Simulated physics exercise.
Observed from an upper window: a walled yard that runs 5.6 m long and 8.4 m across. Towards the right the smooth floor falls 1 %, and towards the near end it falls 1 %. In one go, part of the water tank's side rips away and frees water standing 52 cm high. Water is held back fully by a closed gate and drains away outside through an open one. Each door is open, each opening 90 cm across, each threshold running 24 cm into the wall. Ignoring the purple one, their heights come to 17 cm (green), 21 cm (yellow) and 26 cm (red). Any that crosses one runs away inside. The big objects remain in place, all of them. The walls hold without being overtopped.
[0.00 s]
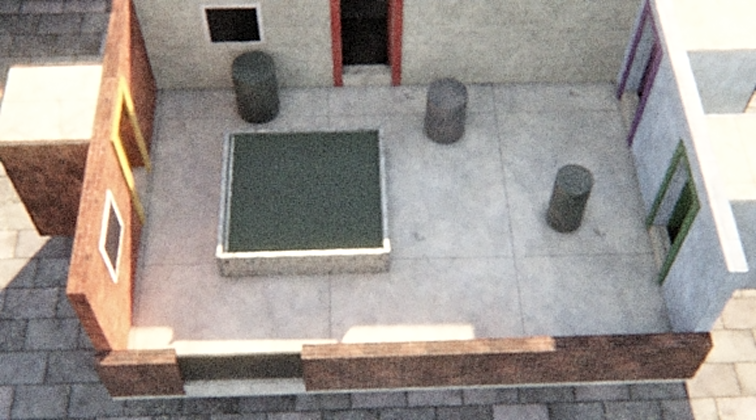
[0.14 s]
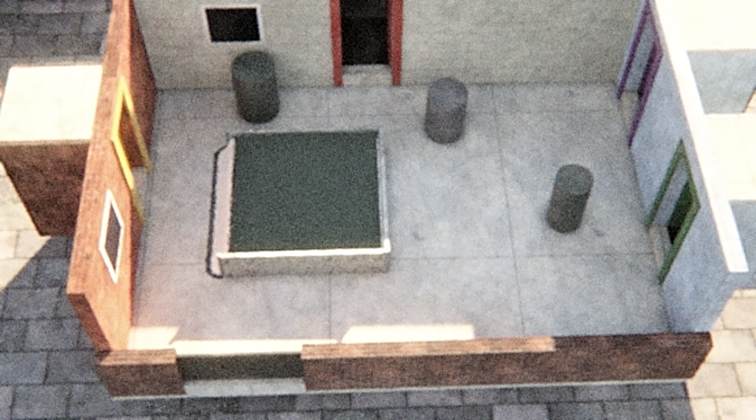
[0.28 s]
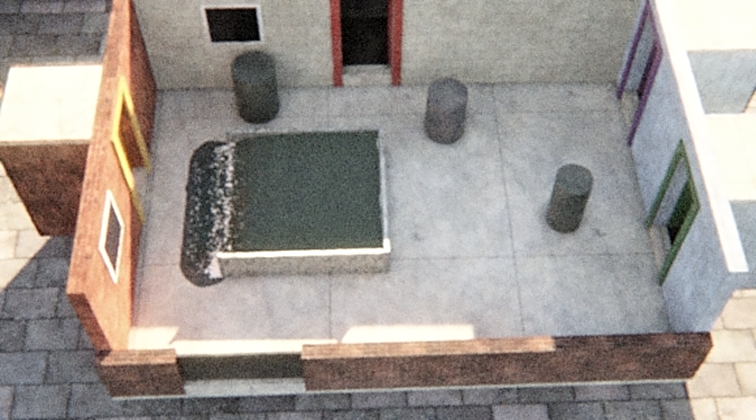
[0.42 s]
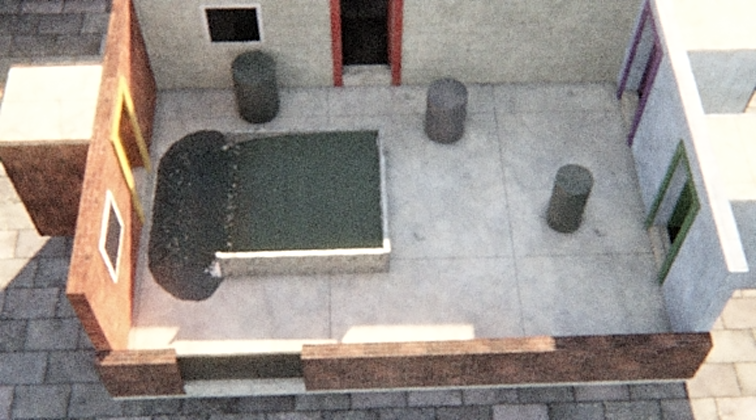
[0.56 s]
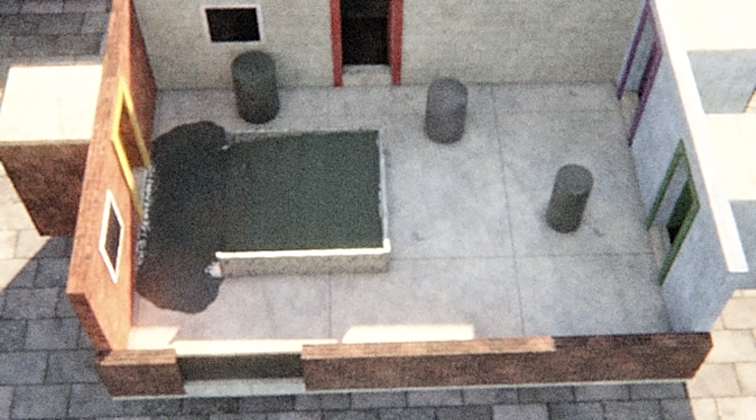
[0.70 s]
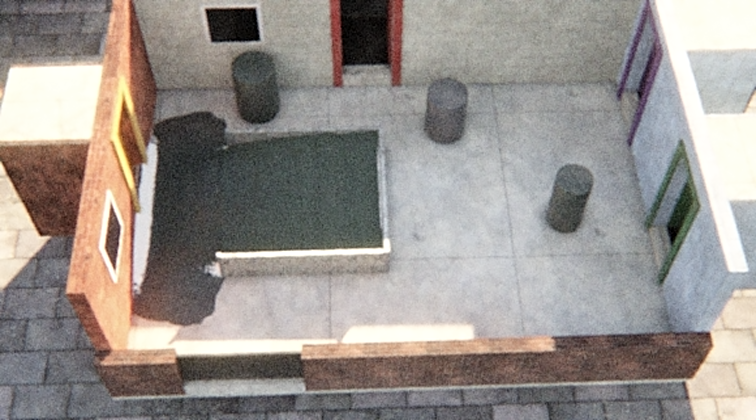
Dark water pours from the left side of a low, pale-walled rectangular tank in a walled yard, seen from above through a fixed, high view. Three grey cylinders stand on the pale floor, with a yellow-framed door on the brick left wall, a red one at the back, and purple and green ones on the right. The water first edges out thinly, then widens into a rounded, frothy-edged sheet and spreads along the foot of the left wall.
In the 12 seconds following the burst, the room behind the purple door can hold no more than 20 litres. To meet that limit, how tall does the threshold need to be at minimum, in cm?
At least 6.5 cm or so.
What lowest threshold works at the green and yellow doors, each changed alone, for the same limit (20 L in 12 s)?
Some 9.5 cm for green, some 32 cm for yellow.
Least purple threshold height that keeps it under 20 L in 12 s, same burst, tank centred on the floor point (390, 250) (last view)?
Roughly 9.0 cm is needed.
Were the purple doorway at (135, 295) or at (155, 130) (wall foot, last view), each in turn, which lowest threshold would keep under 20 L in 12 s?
21 and 18 cm.
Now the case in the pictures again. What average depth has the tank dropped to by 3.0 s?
About 17 centimetres on average.
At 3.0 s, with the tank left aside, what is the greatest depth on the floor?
About 38 cm at most.
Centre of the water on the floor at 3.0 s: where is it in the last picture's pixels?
Around (227, 216).
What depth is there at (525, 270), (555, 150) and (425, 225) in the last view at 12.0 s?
About 8, 8 and 4 cm respectively.
After 1.4 s water covers 15 % of the floor, deepest (38 cm) near (145, 204); it has not reached the purple door.
After 3.0 s water covers 30 % of the floor, deepest (38 cm) near (127, 362); it has not reached the purple door.
After 12.0 s water covers 95 % of the floor, deepest (13 cm) near (659, 359); 10 cm at the purple door, 0 litres in over its 27 cm threshold.
At the purple door as built, the water arrived by 6.2 s and peaked near 10 cm at 8.8 s.
Run again over the same 12 s with other heights there, 30 litres in over 5.5 cm, 10 litres over 7.5 cm. The limit of 20 litres is kept from about 6.5 cm up.
